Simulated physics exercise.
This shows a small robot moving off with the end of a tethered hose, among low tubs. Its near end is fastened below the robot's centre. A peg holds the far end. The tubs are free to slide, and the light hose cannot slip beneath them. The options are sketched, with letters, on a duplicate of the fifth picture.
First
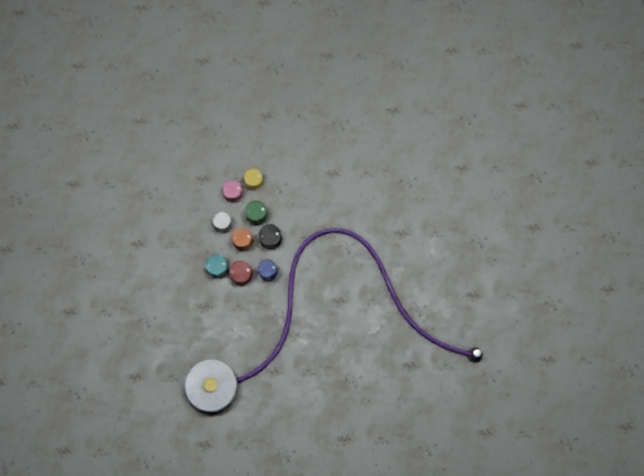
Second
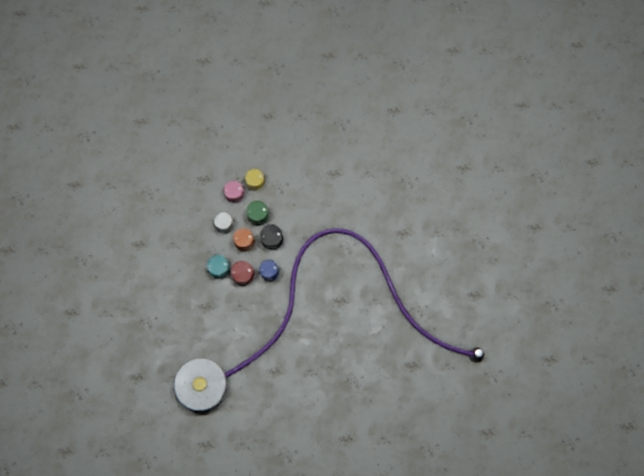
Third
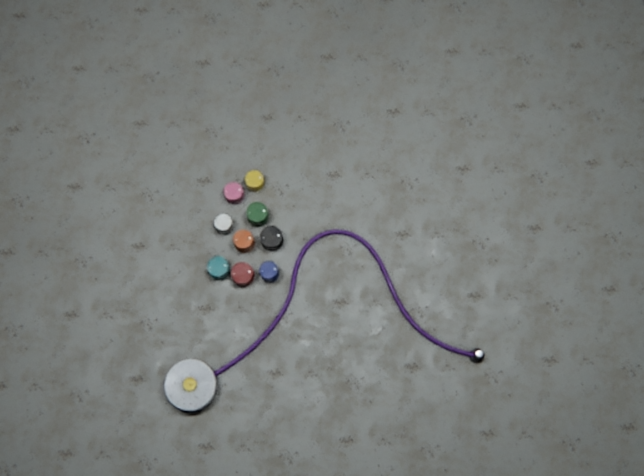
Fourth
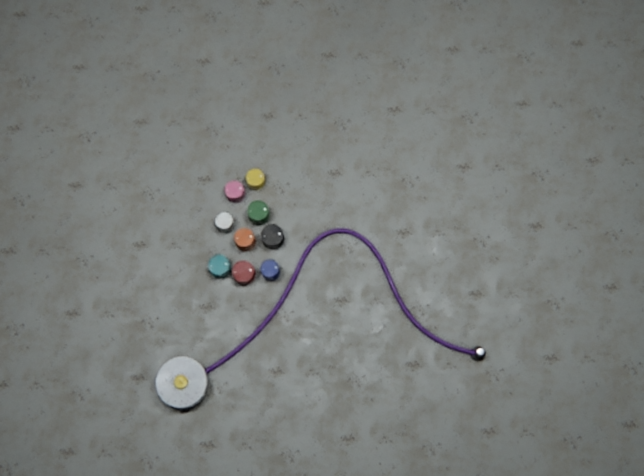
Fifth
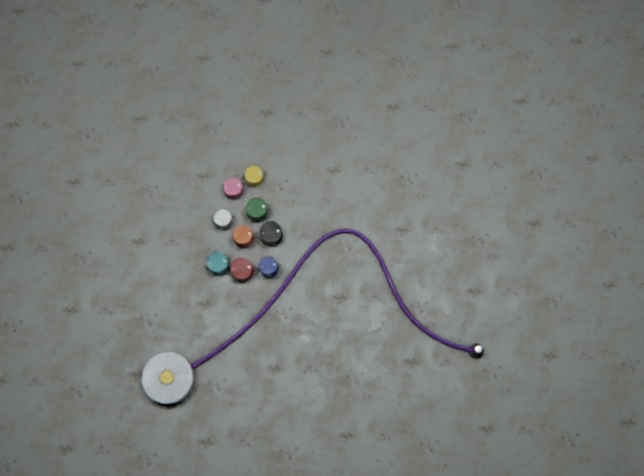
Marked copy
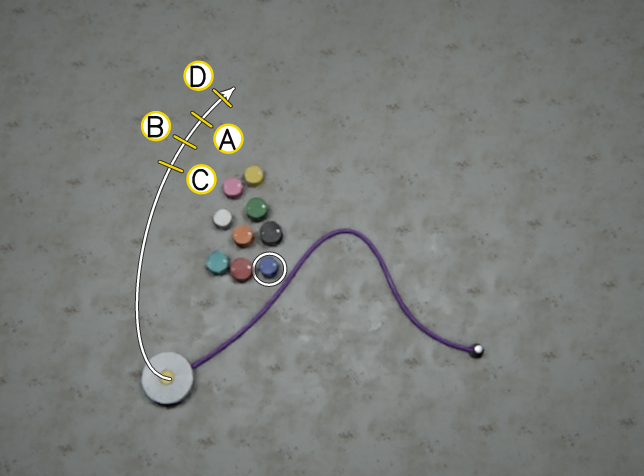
A round pale robot with a yellow centre sits at the lower left of a mottled grey concrete floor, seen from above. A purple hose curves from it up over a hump and down to a small peg at right, beside a cluster of low, colourful tubs. The robot slides slowly left, drawing the hose's near side straighter, while the tubs stay put and the view shifts very slightly.
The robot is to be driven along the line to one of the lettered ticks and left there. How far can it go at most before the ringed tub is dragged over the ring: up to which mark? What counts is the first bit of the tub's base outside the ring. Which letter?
A.
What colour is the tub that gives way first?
The turquoise tub.
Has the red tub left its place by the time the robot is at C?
No.
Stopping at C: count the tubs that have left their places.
The count is none.
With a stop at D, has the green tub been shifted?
Yes.
On the marked copy, A at (202, 120); B at (185, 142); C at (171, 166); D at (222, 98); the ring at (269, 269); the route from (170, 379) via (150, 220) to (234, 88).
Following A. Soon after the start, robot (136, 287); blue tub (269, 267).
Later, robot (158, 188); blue tub (269, 267).
In the end, robot (201, 116); orange tub (248, 231); blue tub (270, 268); red tub (253, 258); turquoise tub (235, 247); the blue tub is still in its ring.
As for the rest, B is safe but short; C is safe but short; D drags the ringed tub to (280, 258).
